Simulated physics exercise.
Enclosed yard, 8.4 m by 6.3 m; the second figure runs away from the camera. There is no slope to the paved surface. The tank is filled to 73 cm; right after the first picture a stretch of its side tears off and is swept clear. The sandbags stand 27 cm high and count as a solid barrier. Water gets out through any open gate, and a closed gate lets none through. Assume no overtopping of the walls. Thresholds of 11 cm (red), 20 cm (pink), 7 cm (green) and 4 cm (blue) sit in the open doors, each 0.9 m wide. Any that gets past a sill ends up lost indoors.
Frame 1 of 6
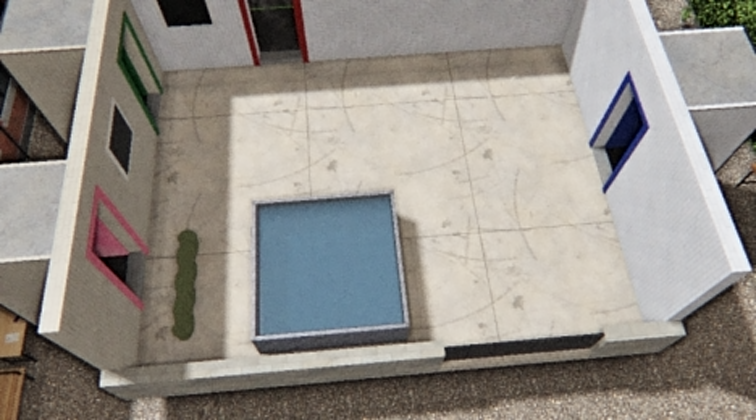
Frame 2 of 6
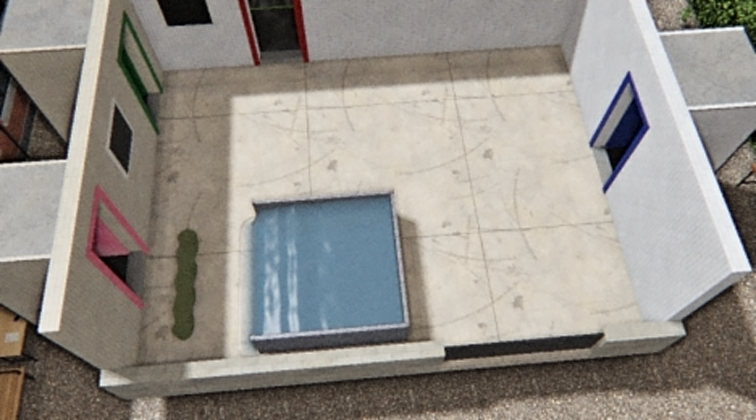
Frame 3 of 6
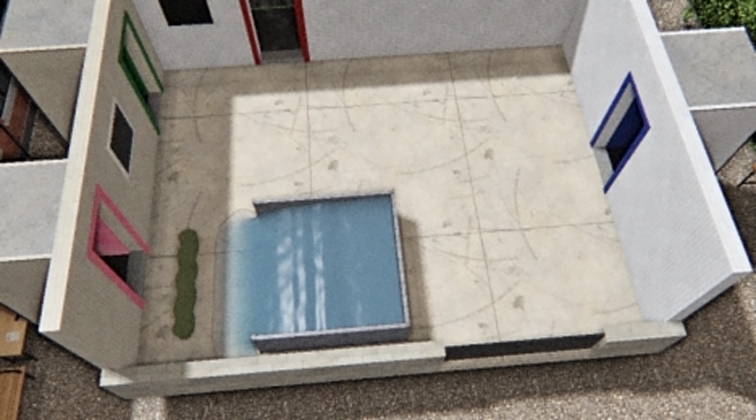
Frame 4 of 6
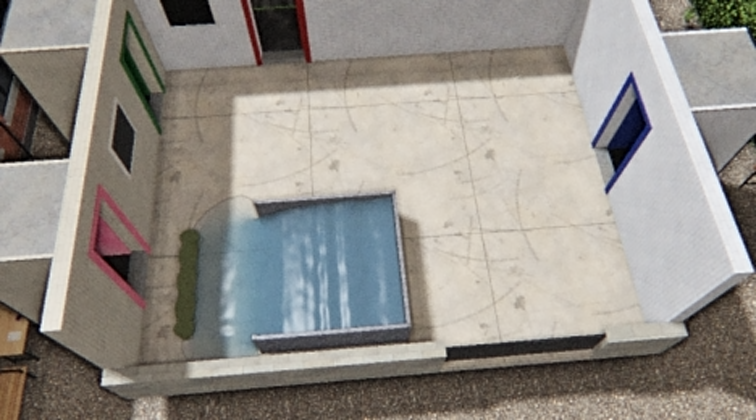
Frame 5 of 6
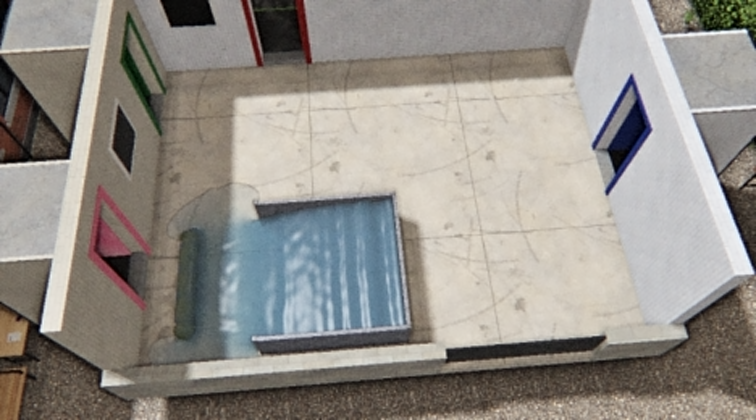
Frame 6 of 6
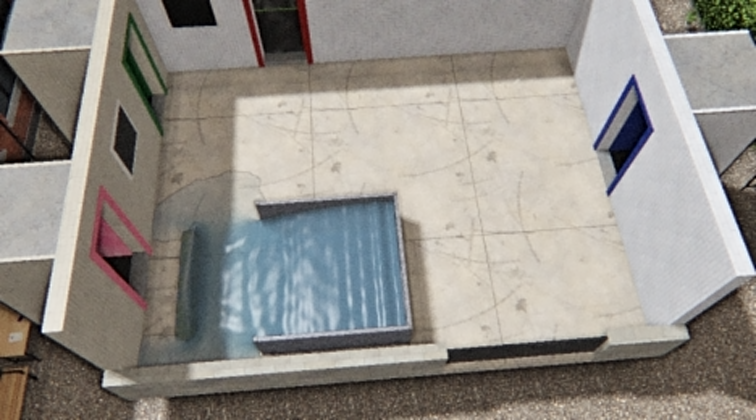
In a walled yard, water pours from a tank's open left side and spreads around a low green barrier.
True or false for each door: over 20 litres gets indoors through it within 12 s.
Red door - true, pink door - true, green door - true, blue door - true.
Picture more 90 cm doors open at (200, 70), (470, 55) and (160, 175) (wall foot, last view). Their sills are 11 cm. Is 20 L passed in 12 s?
Result in order - more than that, not enough, more than that.
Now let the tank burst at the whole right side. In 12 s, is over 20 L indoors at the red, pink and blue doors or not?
Then: Red short of it, pink short of it, blue beyond it.
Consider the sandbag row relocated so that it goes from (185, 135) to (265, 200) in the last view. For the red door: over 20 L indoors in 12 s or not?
Then, at red, the limit is respected.
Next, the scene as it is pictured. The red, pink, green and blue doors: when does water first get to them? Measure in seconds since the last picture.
Red: 2.2 s; pink: 0.3 s; green: 0.8 s; blue: 5.5 s.
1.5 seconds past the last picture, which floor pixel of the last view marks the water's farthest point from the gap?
Somewhere about (169, 73).
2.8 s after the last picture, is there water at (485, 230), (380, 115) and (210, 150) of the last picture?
Untouched, untouched, submerged.
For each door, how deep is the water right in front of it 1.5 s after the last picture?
Depths: Red door 0 cm, pink door 32 cm, green door 12 cm, blue door 0 cm.
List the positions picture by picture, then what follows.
The tank at (327, 263) is whole and still, 73 cm deep, in the first frame.
Water pours out at (261, 278) and has run 1.3 m, to a hidden place; typically 10 cm deep outside, 73 cm at the tank's back, in the second frame.
Water pours out at (262, 279) and has run 1.4 m, to (241, 215); typically 13 cm deep outside, 73 cm at the tank's back, in the third frame.
The front is at (226, 204), 1.8 m from the gap at (263, 280); 3.3 m2 of floor is under water; 73 cm left at the back of the tank, in the fourth frame.
The front is at a hidden place, 2.2 m from the gap at (263, 281); 4.5 m2 of floor is under water; 70 cm left at the back of the tank, in the fifth frame.
The front is at (155, 214), 2.6 m from the gap at (265, 282); 5.4 m2 of floor is under water; 62 cm left at the back of the tank, in the sixth frame.
Then, 0.7 s after the last picture water covers 15 % of the floor and is deepest (60 cm) near (139, 379); red door not reached, pink door 28 cm at the sill, 0 L in, green door not reached, blue door not reached.
Then, 1.5 s after the last picture water covers 25 % of the floor and is deepest (54 cm) near (139, 379); red door not reached, pink door 32 cm at the sill, 28 L in, green door 12 cm at the sill, 1 L in, blue door not reached.
Then, 2.8 s after the last picture water covers 40 % of the floor and is deepest (38 cm) near (211, 84); red door 18 cm at the sill, 0 L in, pink door 28 cm at the sill, 76 L in, green door 17 cm at the sill, 15 L in, blue door not reached.
Then, 6.3 s after the last picture water covers 80 % of the floor and is deepest (23 cm) near (200, 300); red door 12 cm at the sill, 59 L in, pink door 8 cm at the sill, 90 L in, green door 15 cm at the sill, 157 L in, blue door 7 cm at the sill, 0 L in.
Then, 11.3 s after the last picture water covers 95 % of the floor and is deepest (13 cm) near (630, 287); red door 10 cm at the sill, 60 L in, pink door 7 cm at the sill, 90 L in, green door 9 cm at the sill, 211 L in, blue door 7 cm at the sill, 58 L in.
